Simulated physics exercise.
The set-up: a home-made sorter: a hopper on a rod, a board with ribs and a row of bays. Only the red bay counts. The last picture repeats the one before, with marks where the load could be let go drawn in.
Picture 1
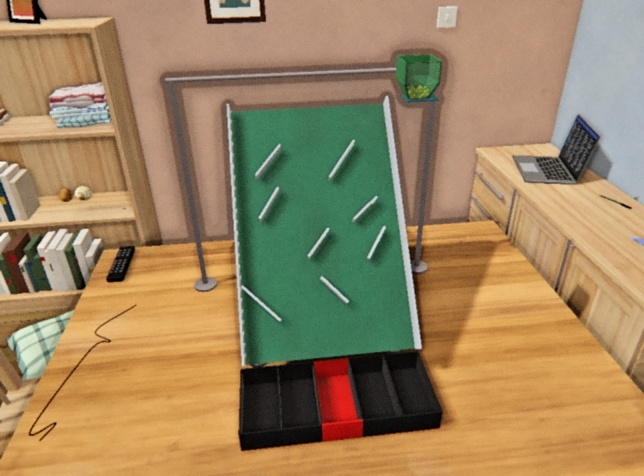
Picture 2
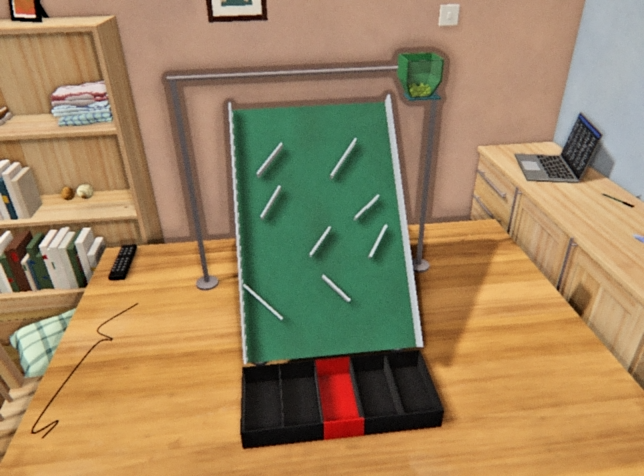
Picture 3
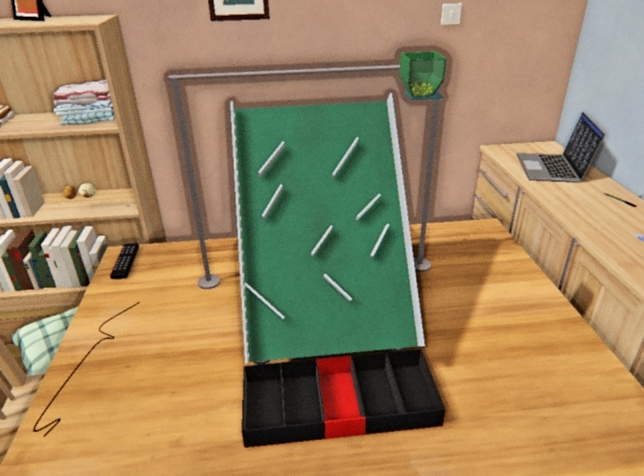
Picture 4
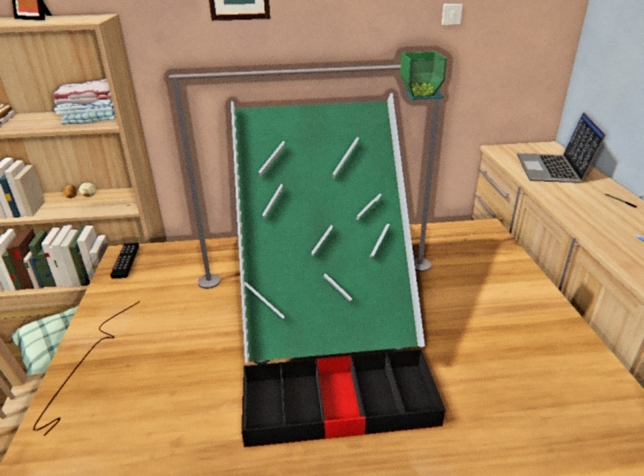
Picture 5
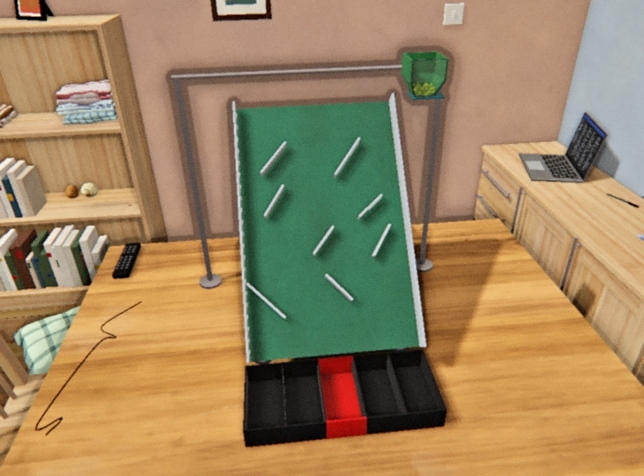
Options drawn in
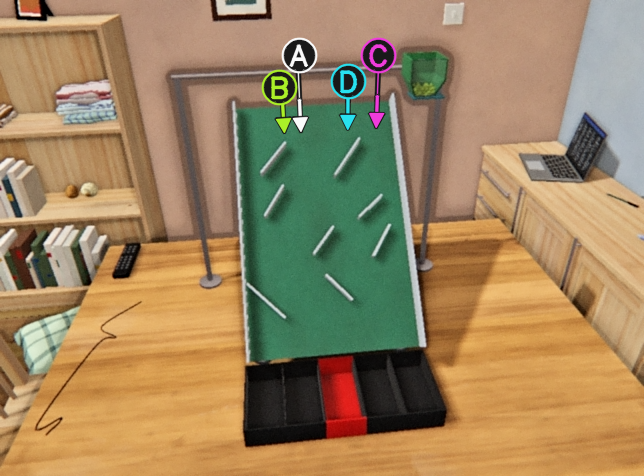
In a room with bookshelves and a laptop on a side desk, a green board with slanted white ribs leans on a wooden table above black bays and a central red one. A green hopper sits on the rod at upper right; the view shifts very slightly, and nothing else moves.
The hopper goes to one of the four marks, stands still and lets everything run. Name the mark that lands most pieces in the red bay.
B.
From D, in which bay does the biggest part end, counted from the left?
The second.
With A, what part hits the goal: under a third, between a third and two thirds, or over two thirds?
Under a third.
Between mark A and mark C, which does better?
Here it is mark A.
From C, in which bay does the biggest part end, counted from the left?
It is the fifth one.
On the marked copy, mark A meets the board at (300, 126); mark B meets the board at (284, 127); mark C meets the board at (376, 122); mark D meets the board at (347, 124).
With A, roughly a quarter in the red bay, roughly two thirds in other bays, about a tenth outside the box.
With B, roughly half in the red bay, roughly a third in other bays, about a tenth outside the box.
With C, about a tenth in the red bay, roughly two thirds in other bays, roughly a quarter outside the box.
With D, about a tenth in the red bay, roughly two thirds in other bays, roughly a quarter outside the box.
